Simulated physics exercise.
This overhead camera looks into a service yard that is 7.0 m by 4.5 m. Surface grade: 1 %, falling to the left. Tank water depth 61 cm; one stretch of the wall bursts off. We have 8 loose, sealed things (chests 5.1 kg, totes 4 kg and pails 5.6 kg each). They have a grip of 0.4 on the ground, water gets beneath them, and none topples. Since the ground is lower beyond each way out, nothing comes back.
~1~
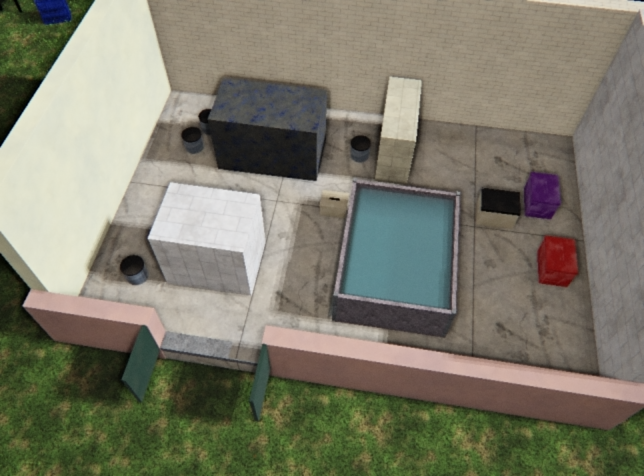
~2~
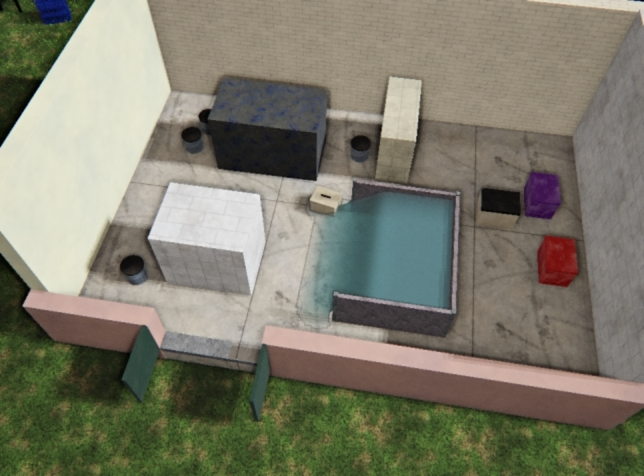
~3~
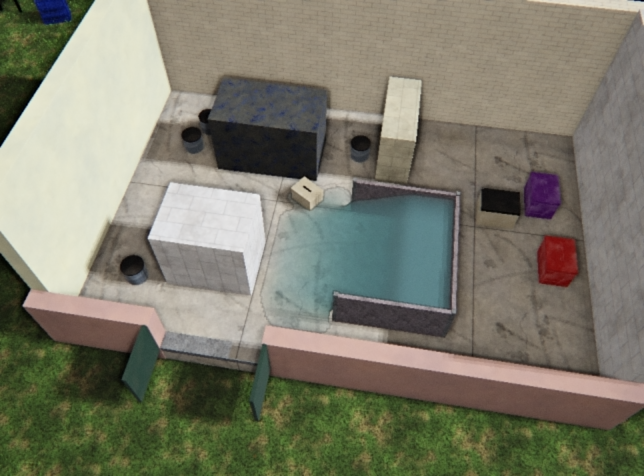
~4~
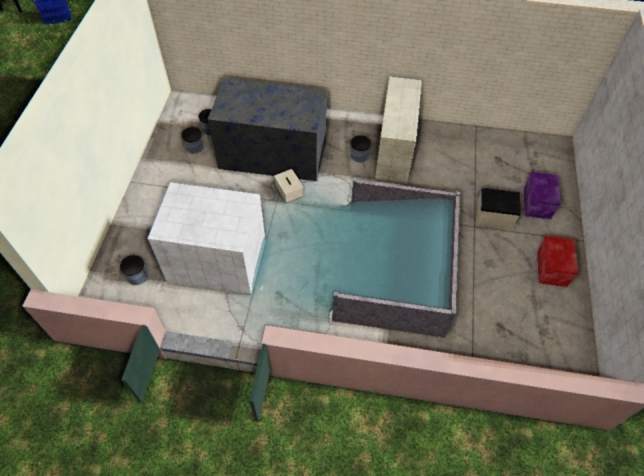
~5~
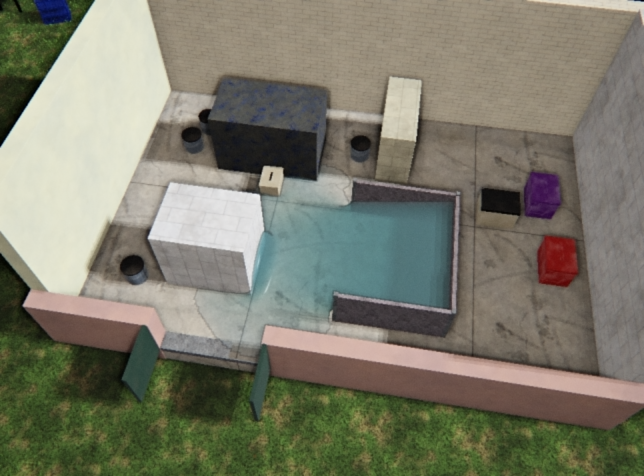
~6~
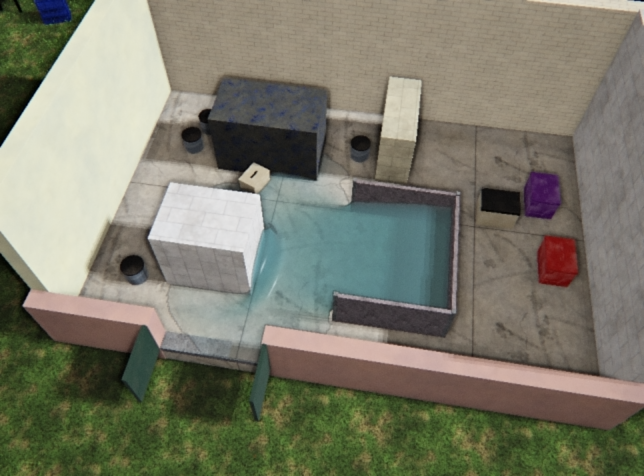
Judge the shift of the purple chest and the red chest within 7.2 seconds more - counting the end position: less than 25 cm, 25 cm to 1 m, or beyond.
I reckon the purple chest scarcely budges, while the red chest scarcely budges.
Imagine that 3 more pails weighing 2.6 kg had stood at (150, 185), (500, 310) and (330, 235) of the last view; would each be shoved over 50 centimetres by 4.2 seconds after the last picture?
Listed order gives above the limit, within the limit, above the limit.
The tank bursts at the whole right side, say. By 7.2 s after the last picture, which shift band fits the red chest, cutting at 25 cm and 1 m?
With that failure, the red chest lands a long way off.
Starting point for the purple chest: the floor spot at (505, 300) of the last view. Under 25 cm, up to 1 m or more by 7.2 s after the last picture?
I'd say it does not really move.
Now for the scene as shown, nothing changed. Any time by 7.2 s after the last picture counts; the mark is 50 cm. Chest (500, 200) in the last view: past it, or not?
Answer: Short of it.
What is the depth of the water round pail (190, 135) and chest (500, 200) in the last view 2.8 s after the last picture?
I'd estimate 9 cm for the first and 0 cm for the second.
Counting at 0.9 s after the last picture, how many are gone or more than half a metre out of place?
Result: 1.
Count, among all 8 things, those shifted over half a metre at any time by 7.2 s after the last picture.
By my tally, 4.
Then, 0.9 s after the last picture the purple chest is near (546, 188), 0.0 m from its start, aground; the red chest is near (562, 254), 0.0 m from its start, aground; 0 of 8 are out; 1 afloat.
Then, 2.8 s after the last picture the purple chest is near (546, 188), 0.0 m from its start, aground; the red chest is near (562, 254), 0.0 m from its start, aground; 0 of 8 are out; 3 afloat.
Then, 4.8 s after the last picture the purple chest is near (546, 188), 0.0 m from its start, aground; the red chest is near (562, 254), 0.0 m from its start, aground; 0 of 8 are out; 3 afloat.
Then, 7.2 s after the last picture the purple chest is near (546, 188), 0.0 m from its start, aground; the red chest is near (562, 254), 0.0 m from its start, aground; 0 of 8 are out; 1 afloat.
